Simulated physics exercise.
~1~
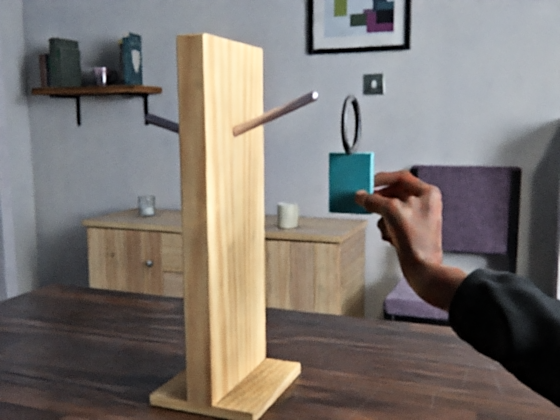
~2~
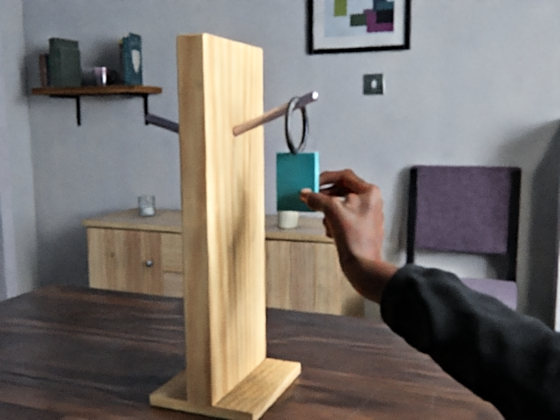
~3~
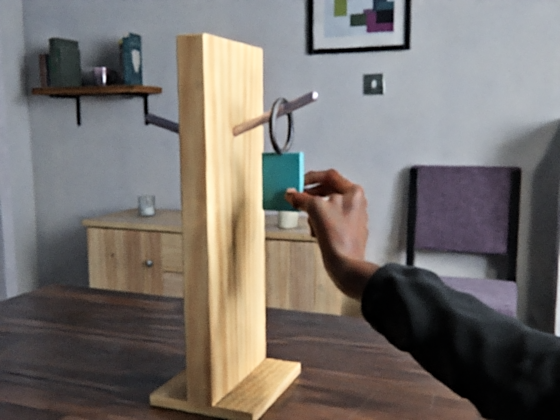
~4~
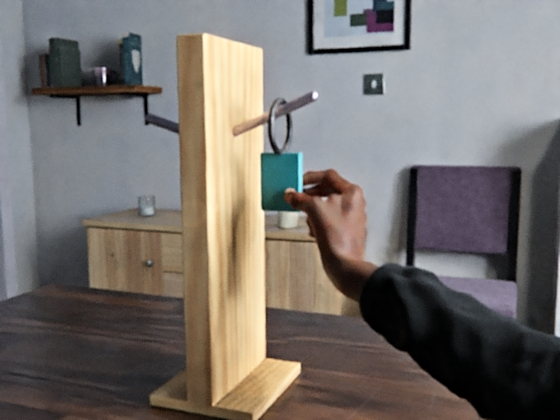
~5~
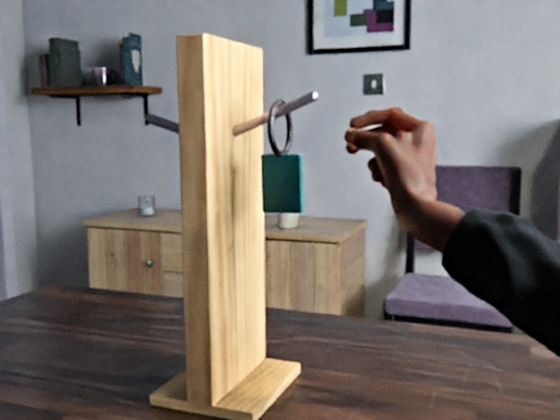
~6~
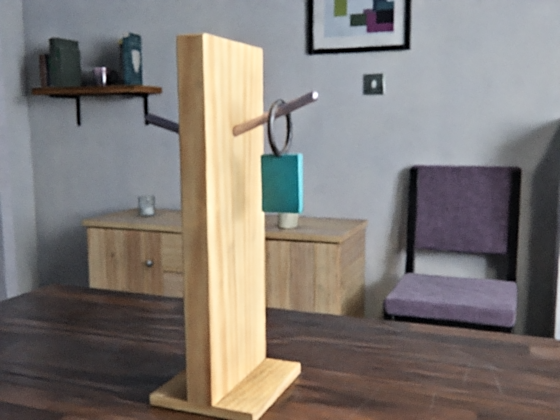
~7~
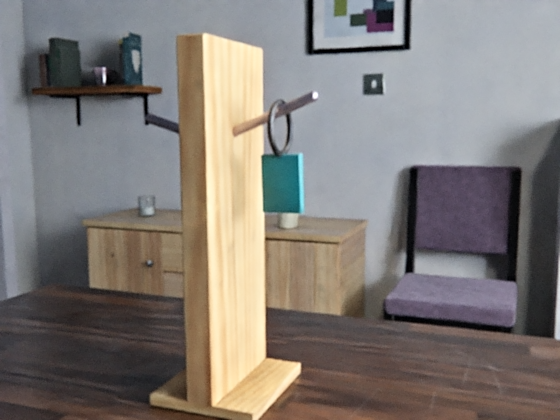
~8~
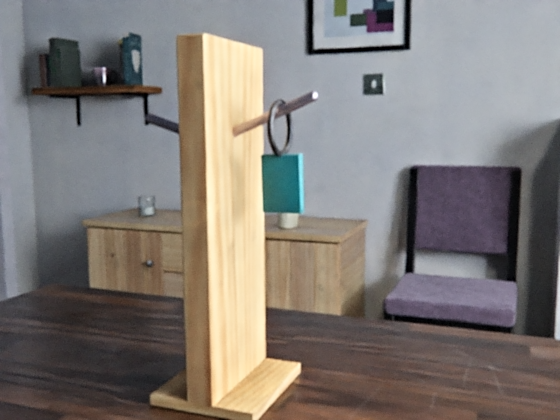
A hand moves a turquoise tag left, hooks its ring on a peg, and leaves it hanging.
